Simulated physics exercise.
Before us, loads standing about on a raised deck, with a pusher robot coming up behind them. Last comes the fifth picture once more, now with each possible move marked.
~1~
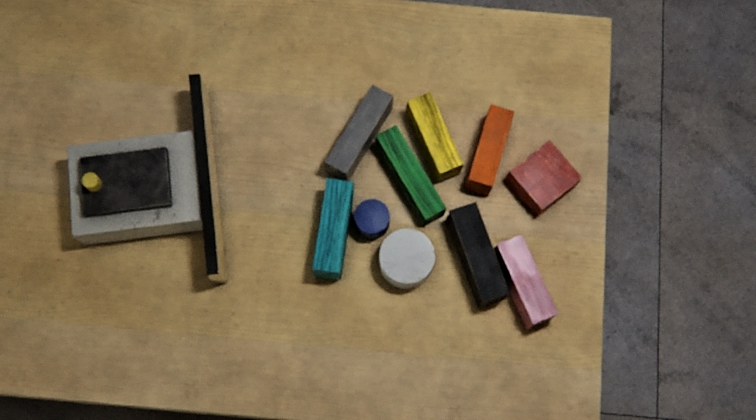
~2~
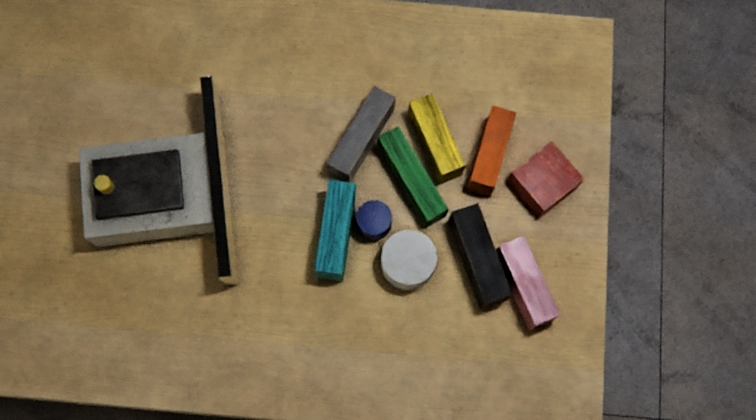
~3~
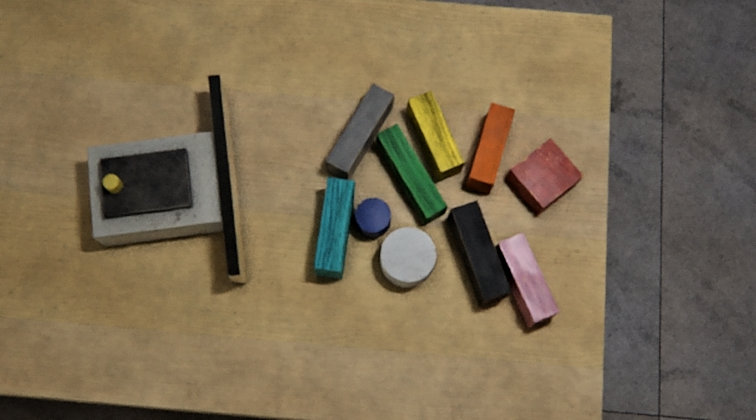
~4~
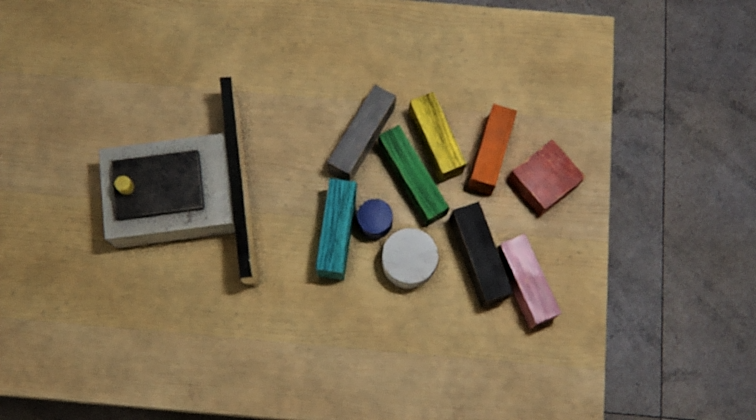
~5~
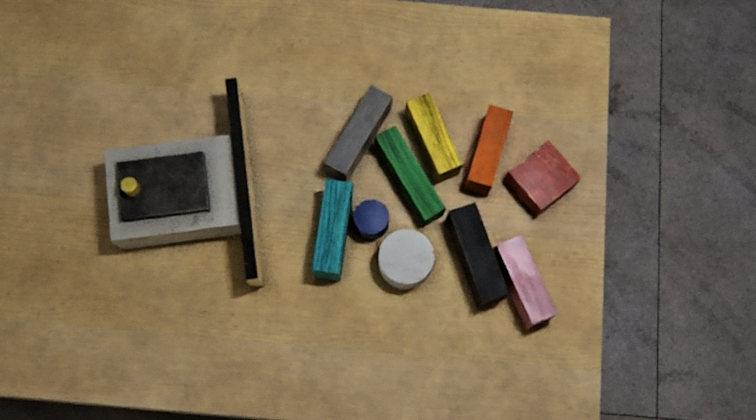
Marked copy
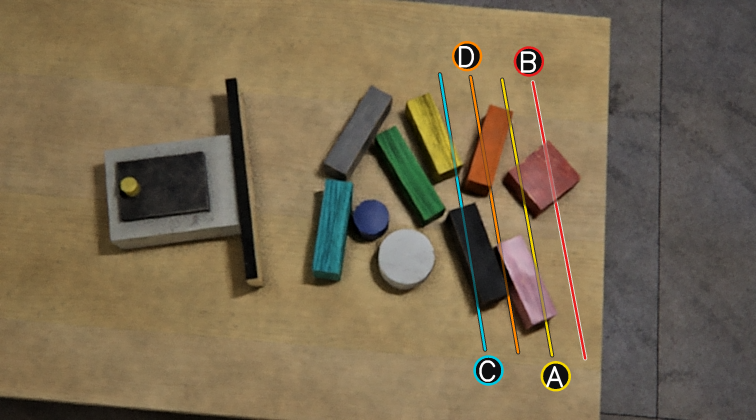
On a wooden deck, a pusher robot moves slowly right toward a group of coloured blocks.
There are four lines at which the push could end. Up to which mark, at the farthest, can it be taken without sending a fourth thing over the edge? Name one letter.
No farther than A.
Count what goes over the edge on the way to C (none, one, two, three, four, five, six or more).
The count is none.
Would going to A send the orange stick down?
No.
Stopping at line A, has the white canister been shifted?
Yes.
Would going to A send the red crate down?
Yes.
On the marked copy, A at (526, 212); B at (558, 215); C at (462, 207); D at (494, 209).
Following A. Soon after the start, robot (274, 194); grey bar (370, 134); white canister (416, 259).
Later, robot (380, 203); pink bar (581, 290); red crate (576, 179).
In the end, robot (459, 210); black stick over the edge; pink bar over the edge; three fallen.
As for the rest, B drops seven; C is within the limit but short; D is within the limit but short.
